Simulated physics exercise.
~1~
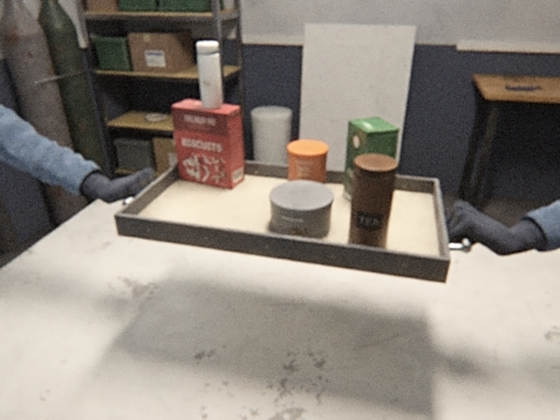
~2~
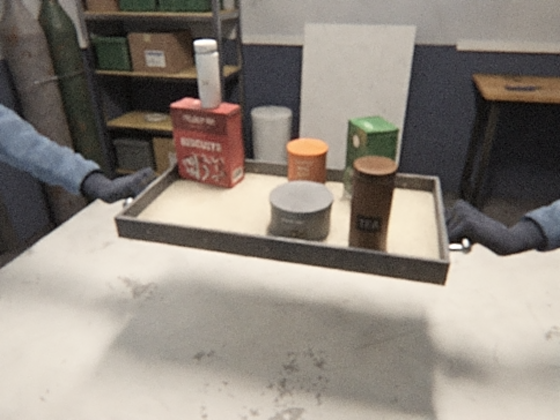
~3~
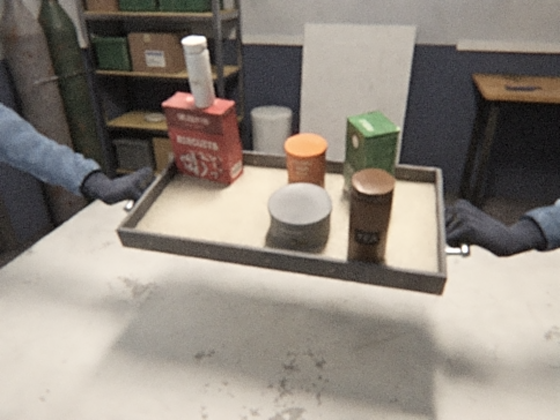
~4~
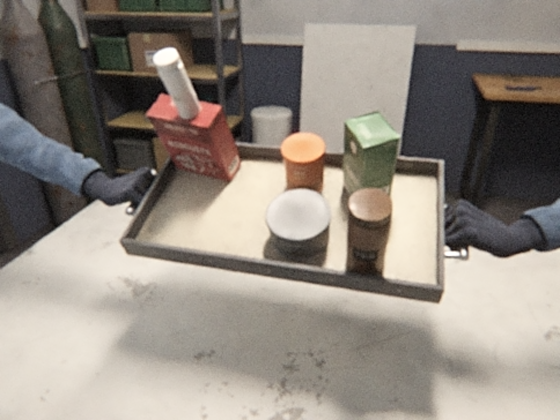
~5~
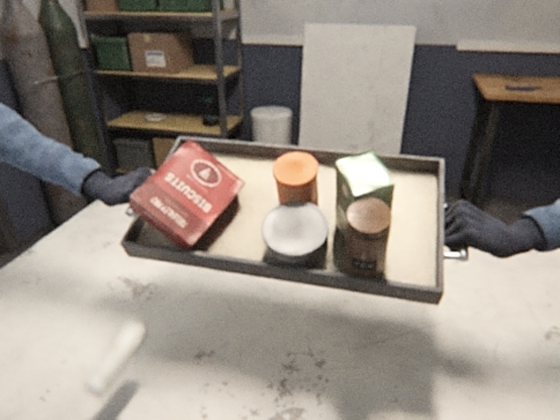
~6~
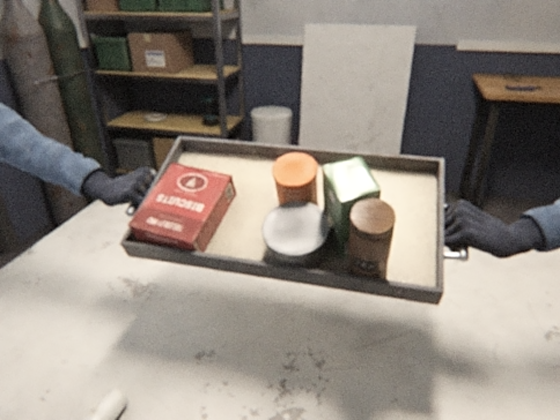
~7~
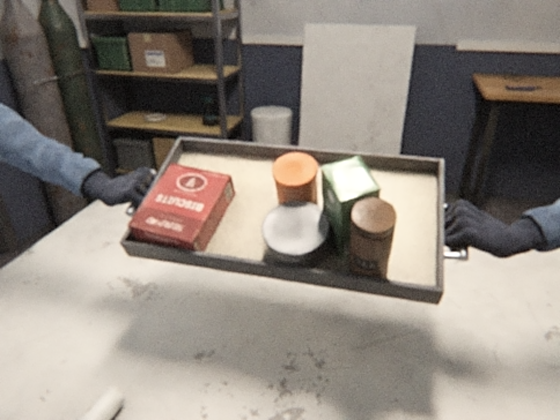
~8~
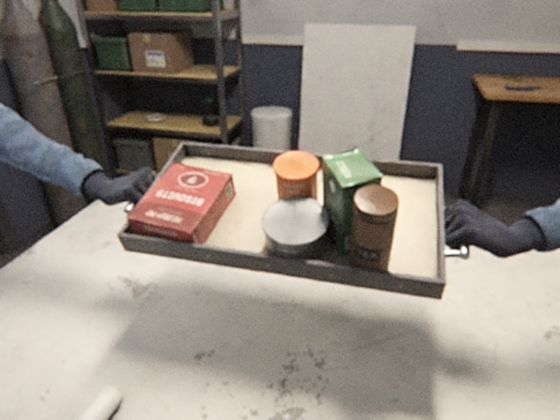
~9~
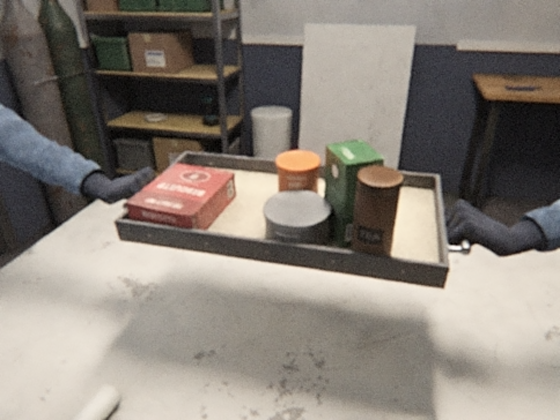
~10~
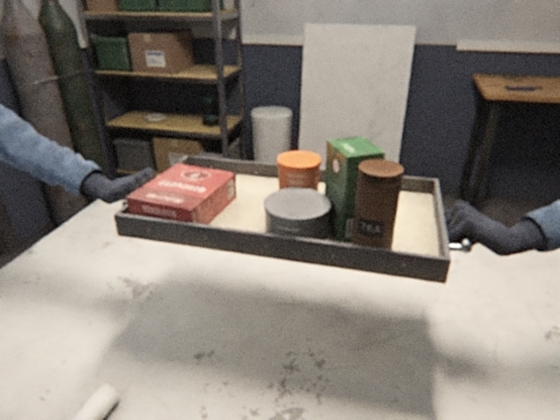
A dark-rimmed tray is held by two gloved hands above a pale, worn table in a storeroom, seen from the front and slightly above. On it stand a red packet with a white shaker on top at the left, an orange tin and grey tub in the middle, and a green carton behind a brown jar at the right. The hands tip the near edge down, and the shaker leans, then falls off onto the table. The packet topples onto its side as the carton slides forward and left. The tray levels again, leaving the packet lying flat and the others upright.
